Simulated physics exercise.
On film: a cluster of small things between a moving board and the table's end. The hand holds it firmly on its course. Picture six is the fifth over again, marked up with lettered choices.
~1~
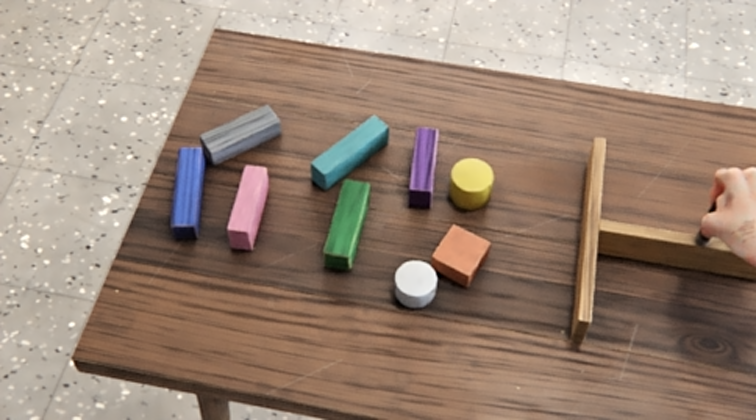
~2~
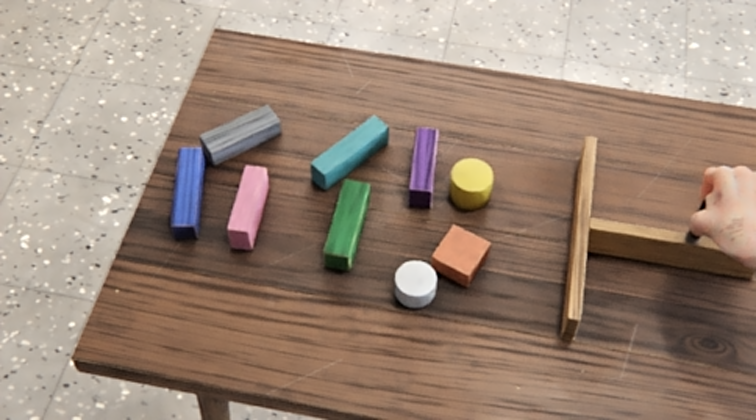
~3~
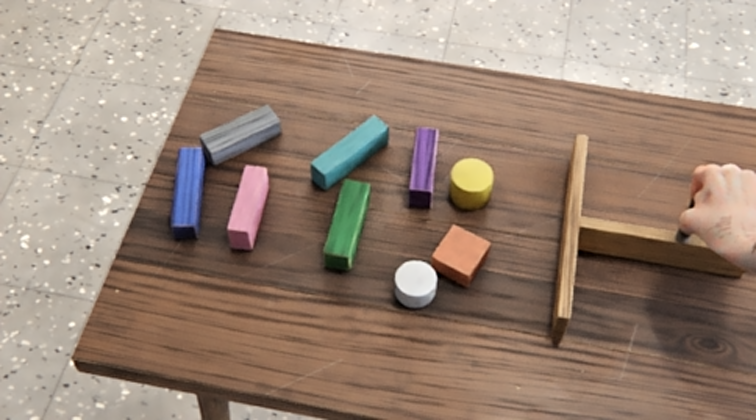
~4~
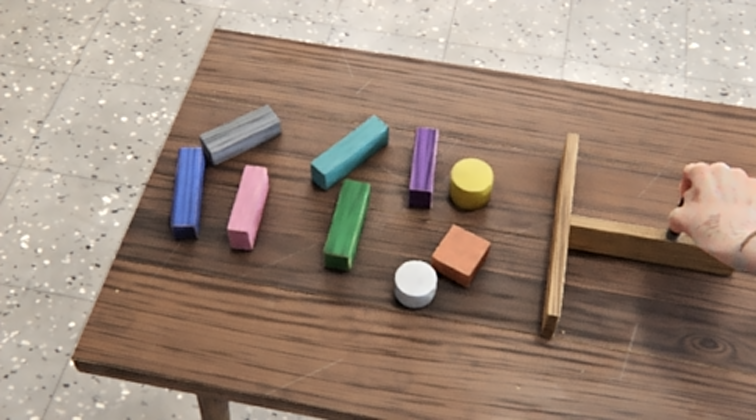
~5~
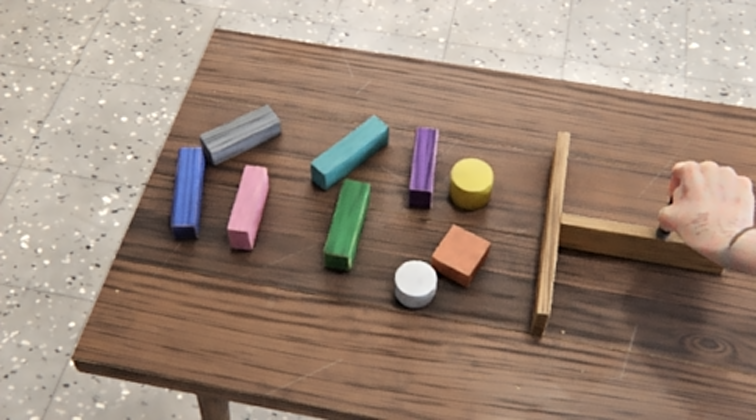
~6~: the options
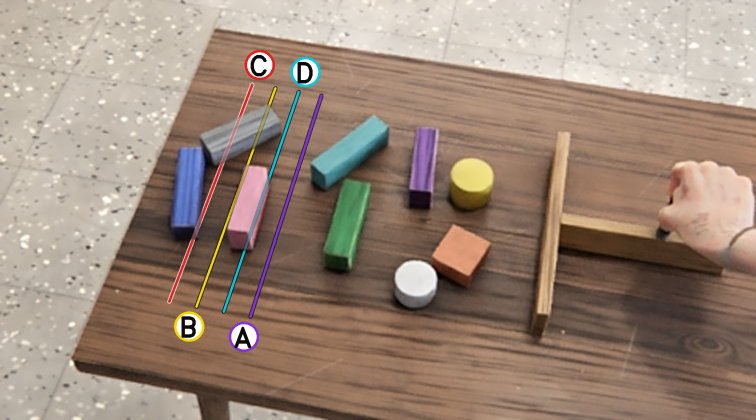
A hand slides a wooden T-shaped board slowly left toward colourful blocks lying still.
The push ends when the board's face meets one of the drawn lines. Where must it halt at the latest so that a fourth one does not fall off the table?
It should halt at C.
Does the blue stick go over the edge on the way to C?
Yes.
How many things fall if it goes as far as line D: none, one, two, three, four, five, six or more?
The count is none.
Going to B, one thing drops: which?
The blue stick.
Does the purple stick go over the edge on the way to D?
By then, no.
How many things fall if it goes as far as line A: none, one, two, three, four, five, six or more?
By then, none.
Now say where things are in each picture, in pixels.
The first frame shows green stick (348, 224); yellow tin (471, 185); white tin (416, 285).
The second frame shows board (584, 221); purple stick (423, 167).
The third frame shows board (573, 220); turquoise bar (351, 153).
The fourth frame shows board (564, 218); orange block (461, 256).
The fifth frame shows board (555, 217); green stick (348, 224); yellow tin (471, 185); white tin (416, 285).
On the copy, A at (289, 197); B at (239, 188); C at (214, 184); D at (264, 193).
On C. First, board (430, 196); white tin (387, 280); purple stick (392, 156).
Then, board (307, 175); grey stick (234, 130); pink bar (217, 202).
Finally, board (214, 160); blue stick over the edge; pink bar over the edge; three fallen.
By contrast, A is within the limit but short; B is within the limit but short; D is within the limit but short.
